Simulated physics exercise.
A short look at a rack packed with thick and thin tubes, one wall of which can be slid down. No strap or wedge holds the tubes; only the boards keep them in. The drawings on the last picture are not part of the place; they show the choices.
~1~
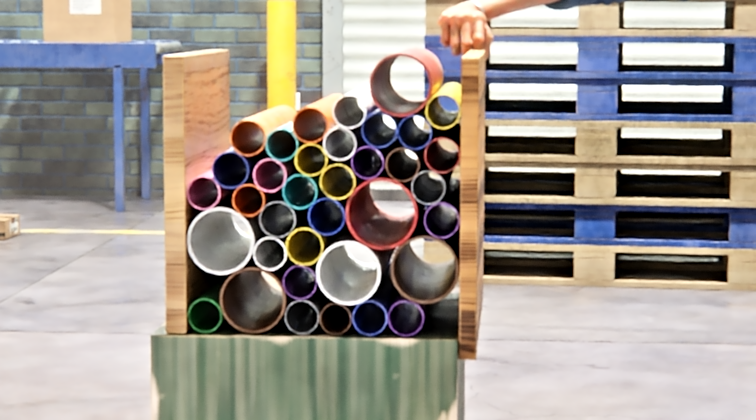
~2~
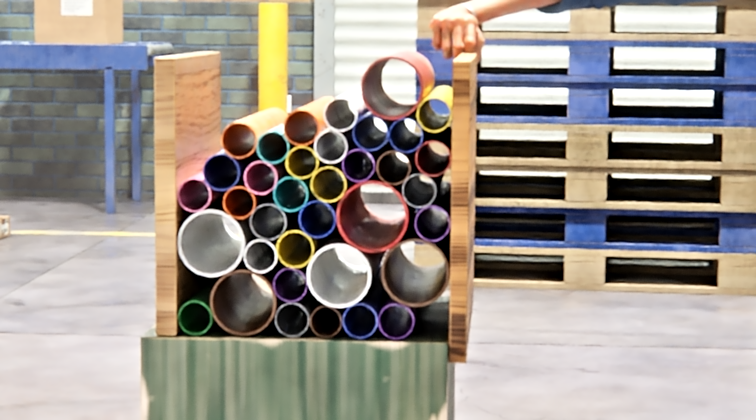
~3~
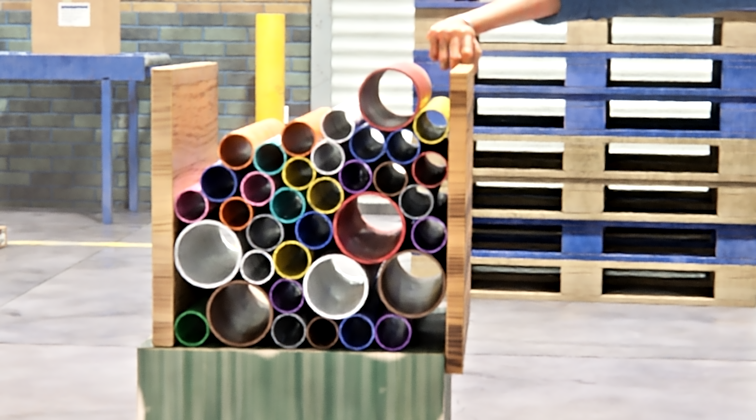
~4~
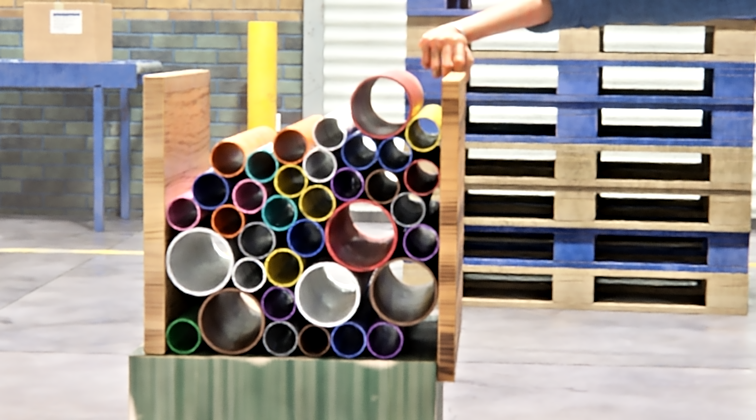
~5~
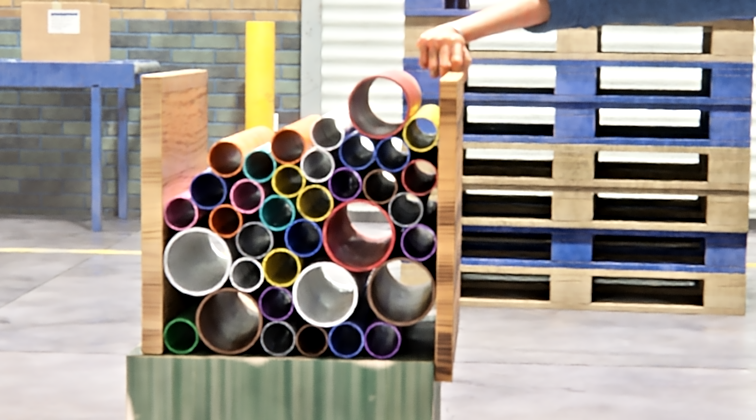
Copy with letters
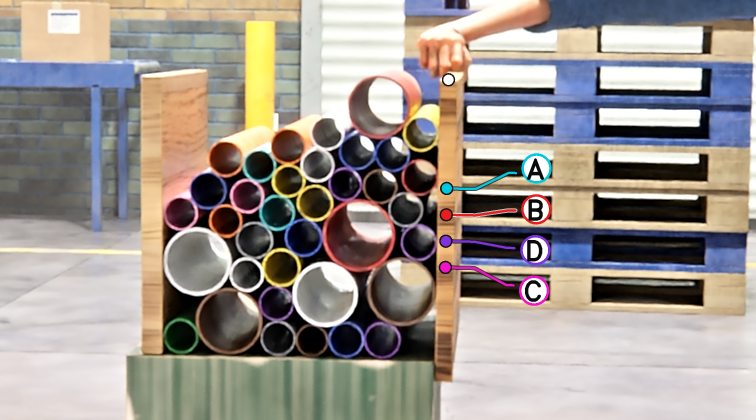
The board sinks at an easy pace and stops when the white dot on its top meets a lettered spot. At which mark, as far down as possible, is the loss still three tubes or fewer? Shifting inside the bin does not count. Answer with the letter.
The lowest mark that will do is A.
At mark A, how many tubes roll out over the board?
The count is one.
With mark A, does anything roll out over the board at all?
At A: Yes.
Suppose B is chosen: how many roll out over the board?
It comes to four.
On the marked copy, A at (447, 188); B at (447, 215); C at (446, 267); D at (446, 241); the white dot at (449, 79).
Taking A. A third of the way, top of the board (439, 131).
Two thirds of the way, top of the board (438, 188).
When it is over, top of the board (438, 188), one out over the board.
As for the rest, B four out over the board; C more than three out over the board; D four out over the board.
